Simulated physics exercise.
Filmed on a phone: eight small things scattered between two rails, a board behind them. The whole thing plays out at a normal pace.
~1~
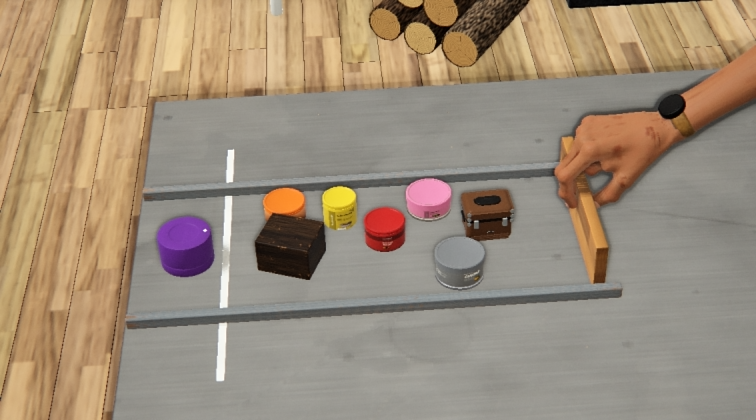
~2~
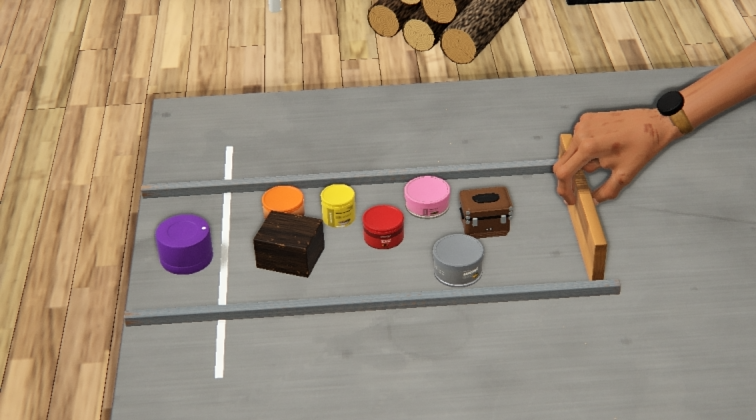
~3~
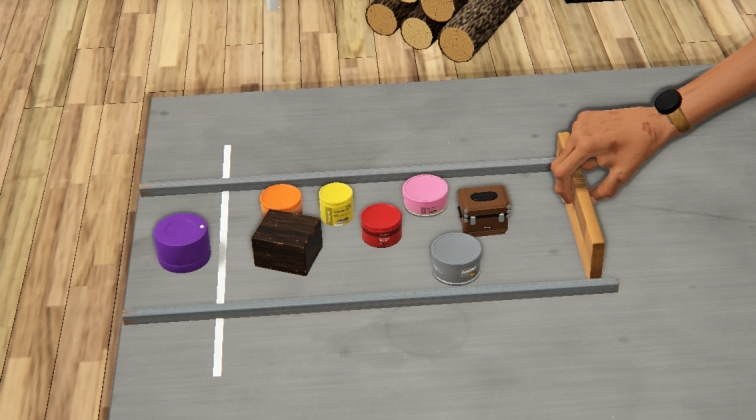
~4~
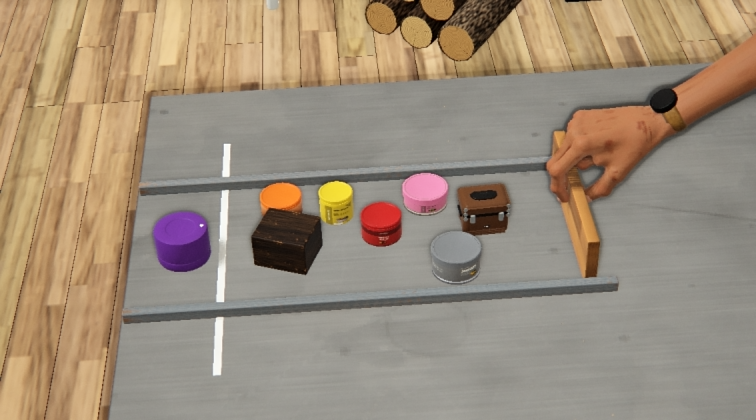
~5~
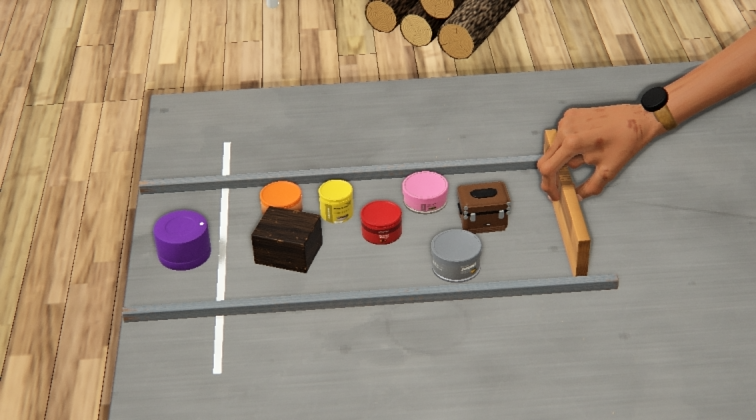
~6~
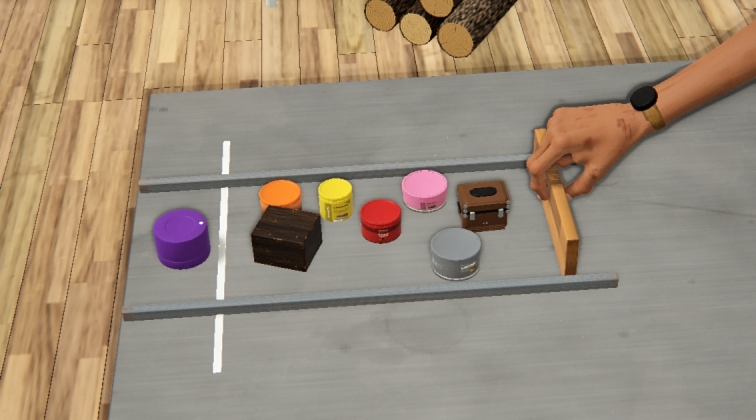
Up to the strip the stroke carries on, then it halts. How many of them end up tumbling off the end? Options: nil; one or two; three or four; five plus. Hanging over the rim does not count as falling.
One or two.
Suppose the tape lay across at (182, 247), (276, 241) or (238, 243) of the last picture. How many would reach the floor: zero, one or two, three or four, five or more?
5 or more; none at all; none at all.
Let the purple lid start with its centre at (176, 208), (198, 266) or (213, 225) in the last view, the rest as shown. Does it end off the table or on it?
The purple lid goes off; stays put; goes off.
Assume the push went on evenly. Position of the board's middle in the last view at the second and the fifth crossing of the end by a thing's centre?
About (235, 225) and about (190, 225).
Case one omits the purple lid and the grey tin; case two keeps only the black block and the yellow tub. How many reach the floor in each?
1, then 1.
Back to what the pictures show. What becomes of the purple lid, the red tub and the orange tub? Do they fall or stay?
The purple lid leaves the top. The red tub keeps its spot. The orange tub leaves the top.
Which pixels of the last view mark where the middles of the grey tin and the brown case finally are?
The grey tin ends up near (195, 282), and the brown case near (198, 223).
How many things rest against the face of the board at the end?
Total: 3.
Soon after, none off yet; purple lid at rest near (182, 239); orange tub at rest near (281, 201); black block at rest near (287, 238).
Then, none off yet; purple lid at rest near (182, 239); orange tub moved about its own width near (224, 193); black block moved a little near (257, 244).
At rest, the number that fall off is one or two; fallen, orange tub and purple lid.
